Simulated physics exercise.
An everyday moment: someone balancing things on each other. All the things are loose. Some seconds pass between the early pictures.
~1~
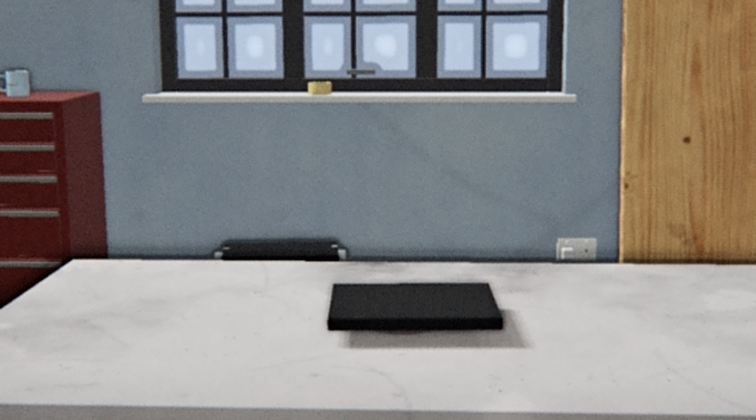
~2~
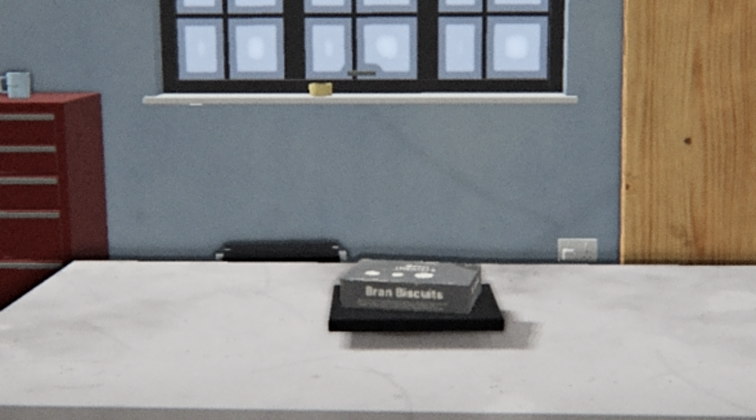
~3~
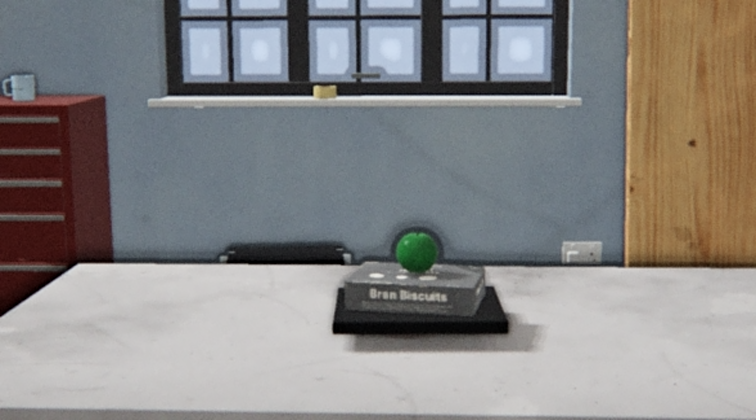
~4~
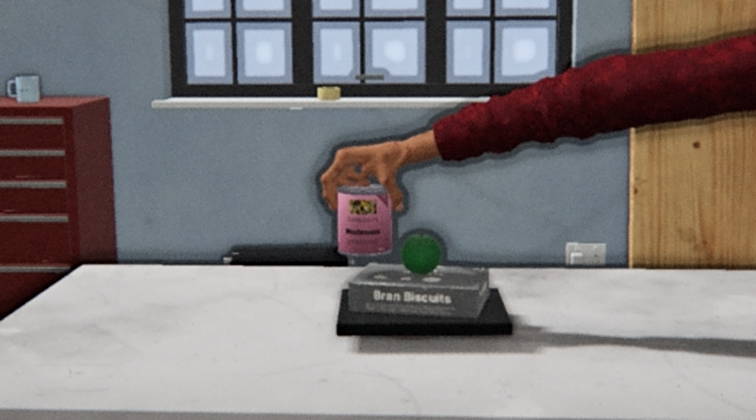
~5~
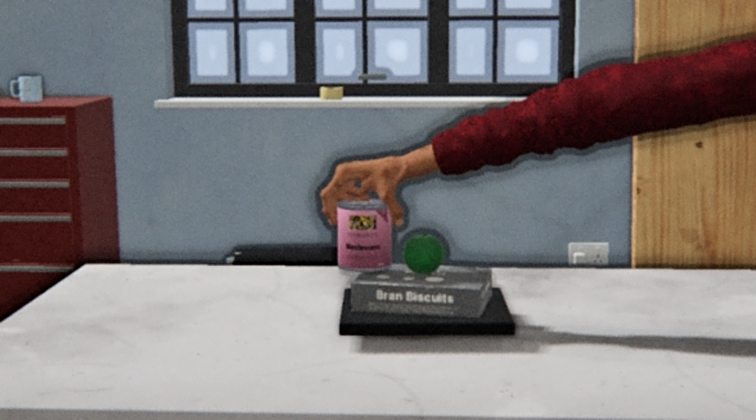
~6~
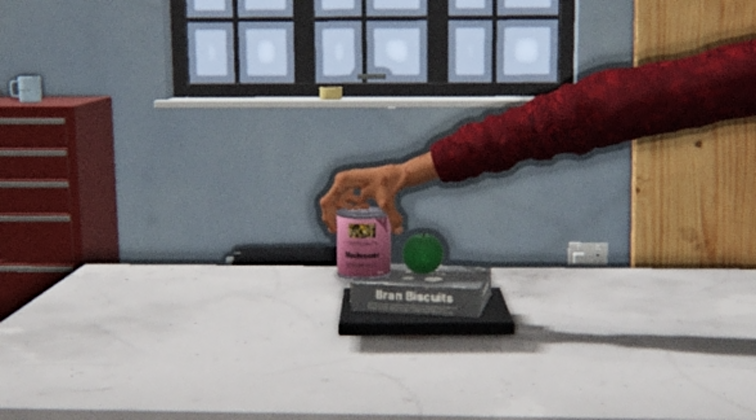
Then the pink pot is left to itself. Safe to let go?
It stays up.
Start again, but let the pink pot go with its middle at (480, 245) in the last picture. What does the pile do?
Then it keeps its balance.
Then, 0.70 s on from there, no change.
Then, 1.80 s on from there, pink pot resting near (364, 243).
In the end, all 5 unmoved. At the end, from the last picture's camera, pink pot near (364, 243). The pile holds.
